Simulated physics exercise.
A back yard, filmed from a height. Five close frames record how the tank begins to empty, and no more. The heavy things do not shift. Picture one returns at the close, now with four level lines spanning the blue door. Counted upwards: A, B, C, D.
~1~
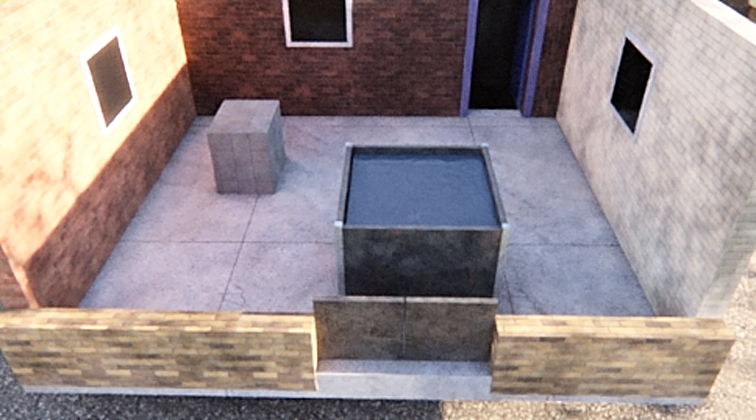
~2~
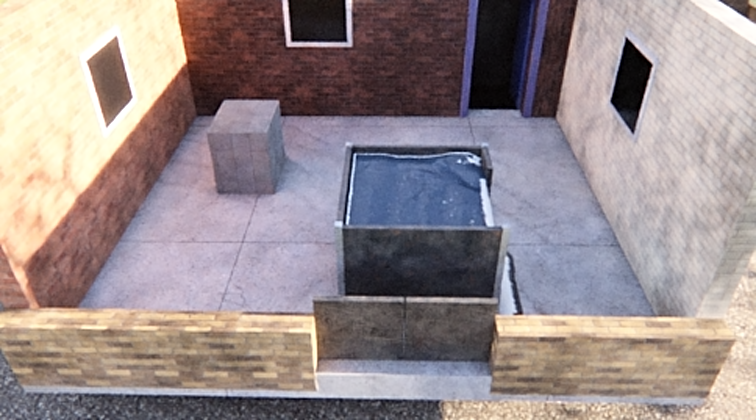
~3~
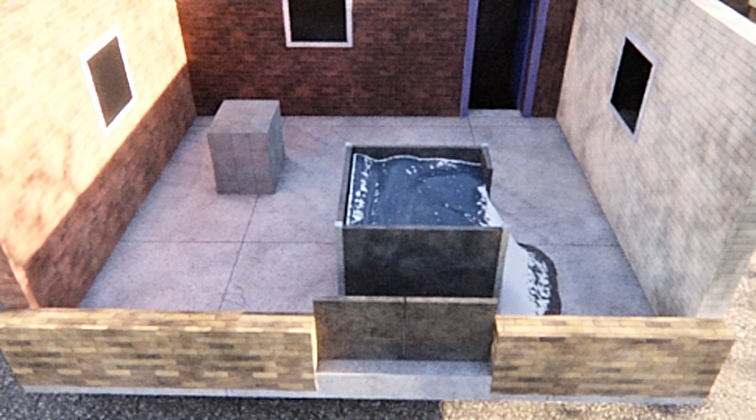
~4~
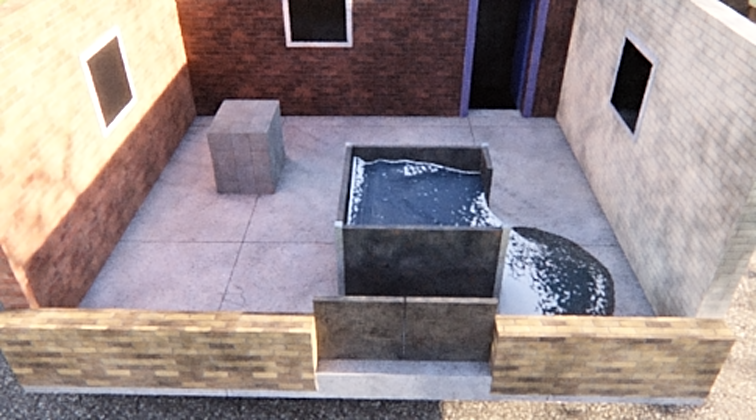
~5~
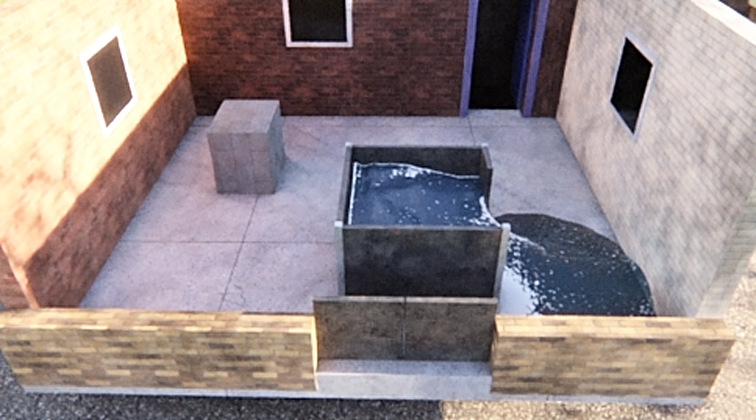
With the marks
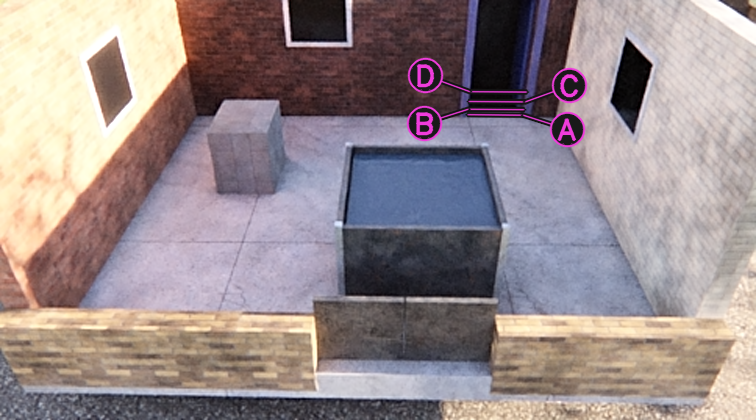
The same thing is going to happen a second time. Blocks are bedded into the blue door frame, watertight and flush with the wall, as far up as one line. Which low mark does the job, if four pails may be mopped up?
C.
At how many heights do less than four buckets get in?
Two of them.
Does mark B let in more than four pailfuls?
Yes, that goes wrong.
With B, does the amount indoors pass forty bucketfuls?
No, it does not.
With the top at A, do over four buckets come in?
Yes, it does.
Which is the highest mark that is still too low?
Here it is mark B.
On the marked copy, A at (495, 114); B at (496, 109); C at (497, 101); D at (498, 91); from the bottom up A, B, C, D.
With A, dozens of bucketfuls pour in.
With B, about 12 bucketfuls get in.
With C, a splash gets over, under a bucket.
With D, nothing gets over.
